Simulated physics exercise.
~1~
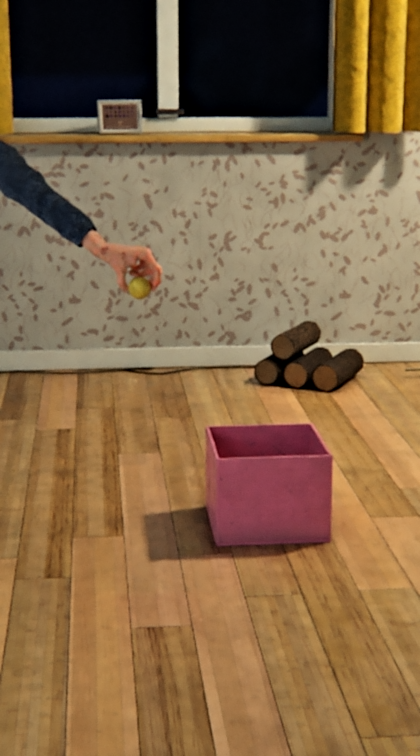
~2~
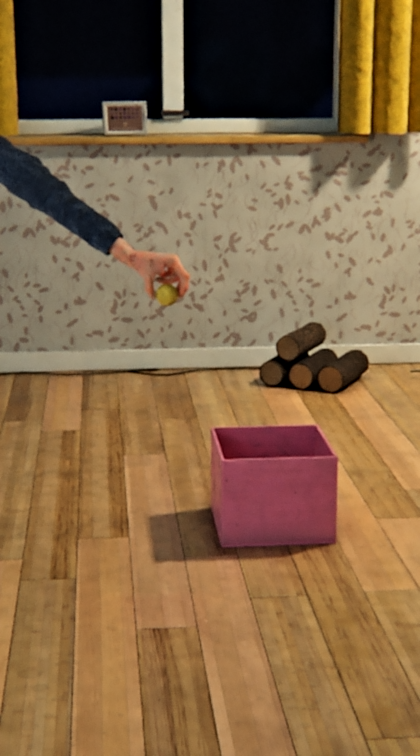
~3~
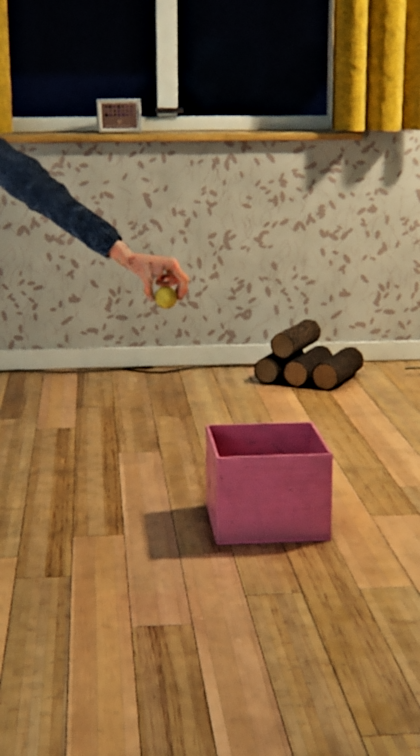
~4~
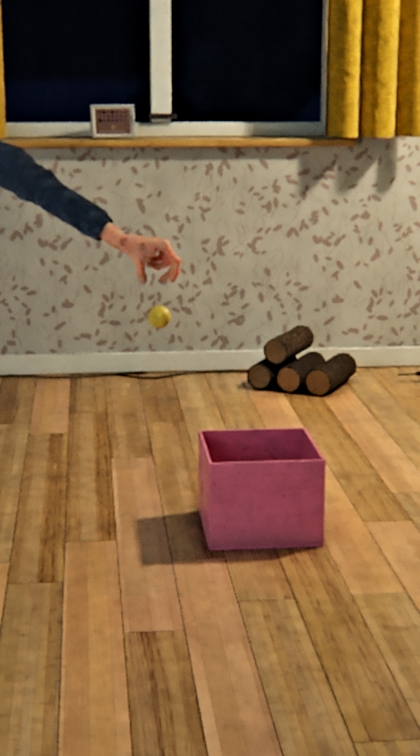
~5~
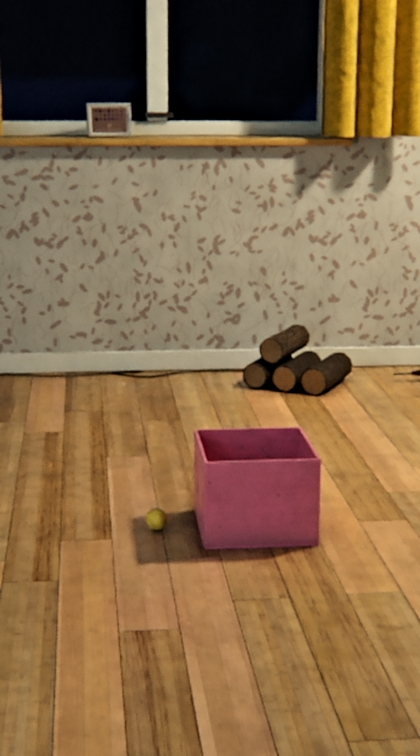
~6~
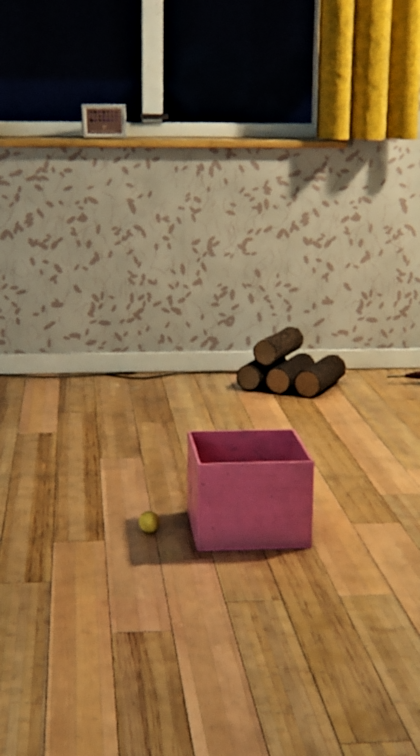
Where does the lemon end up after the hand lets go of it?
The lemon ends up outside the pink crate, on the wooden floor just to its left.
